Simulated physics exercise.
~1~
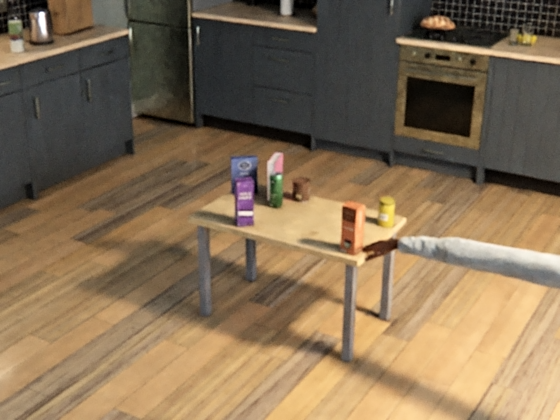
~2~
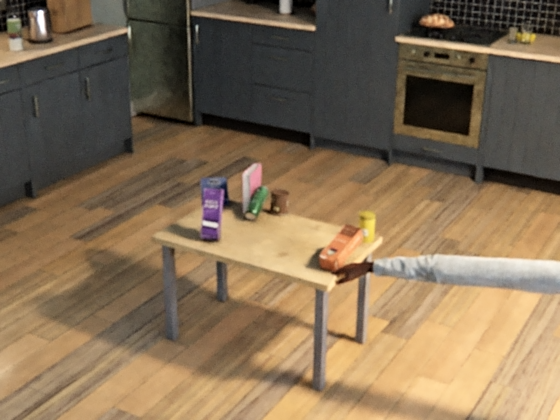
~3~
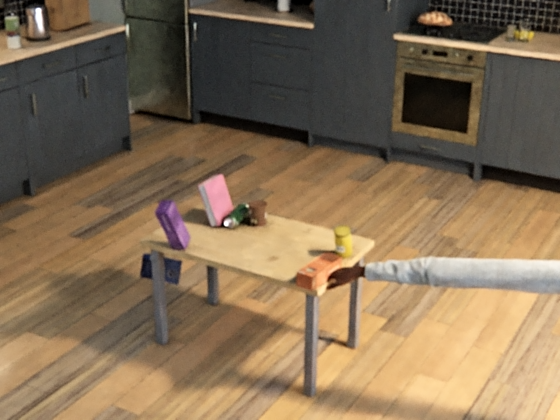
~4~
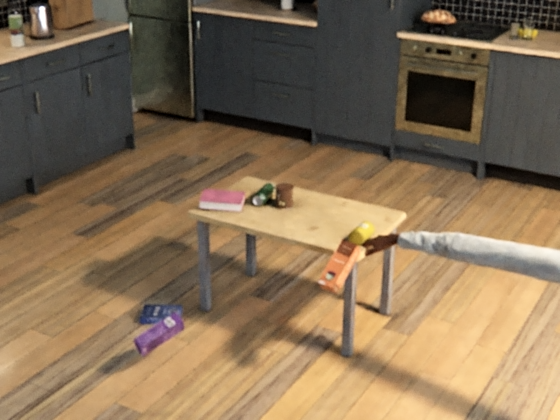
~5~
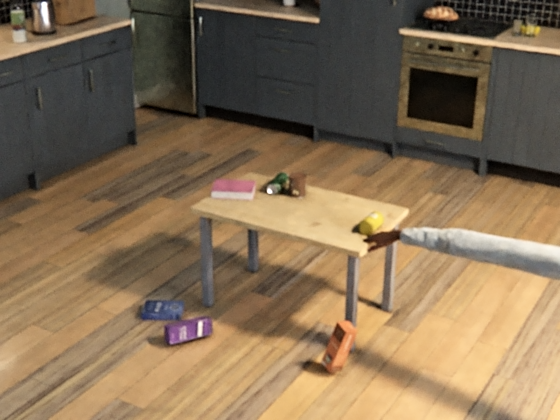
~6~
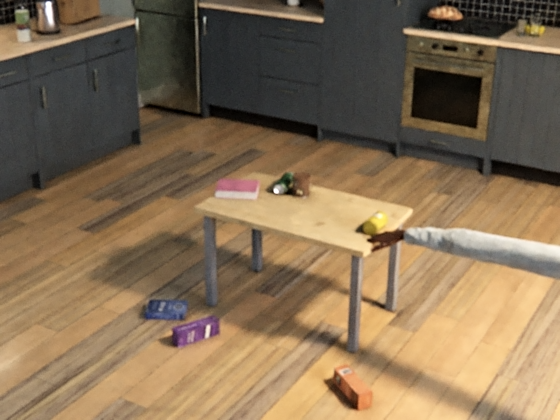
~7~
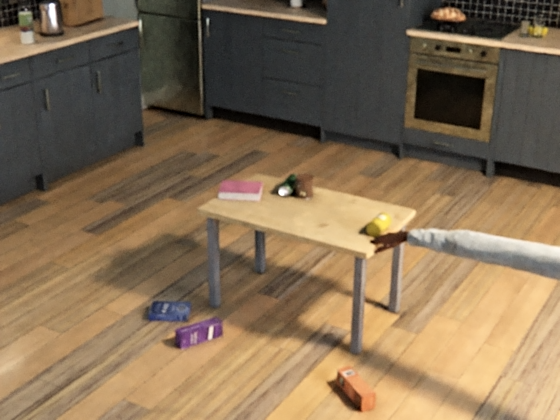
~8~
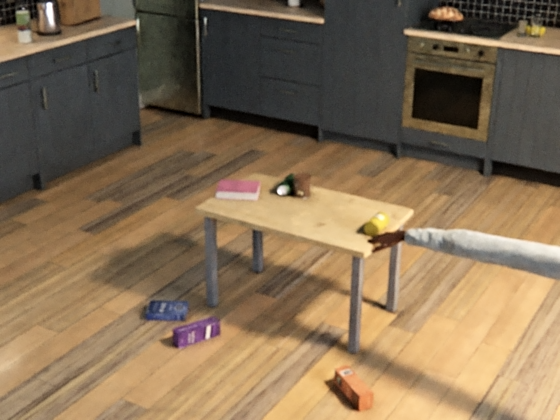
The clip opens on a light work table in a kitchen, holding seven items, with a grey-sleeved arm reaching its right corner. The table slides towards us and to the left, tipping the orange carton and green can while the blue packet drops off the left side. The purple carton and pink book lean, then the table moves back to the right. The purple carton lands on the floor near the blue packet, and the orange carton falls off the near right corner. Finally, the pink book, green can and yellow jar lie toppled on the table, where the brown tin also remains.
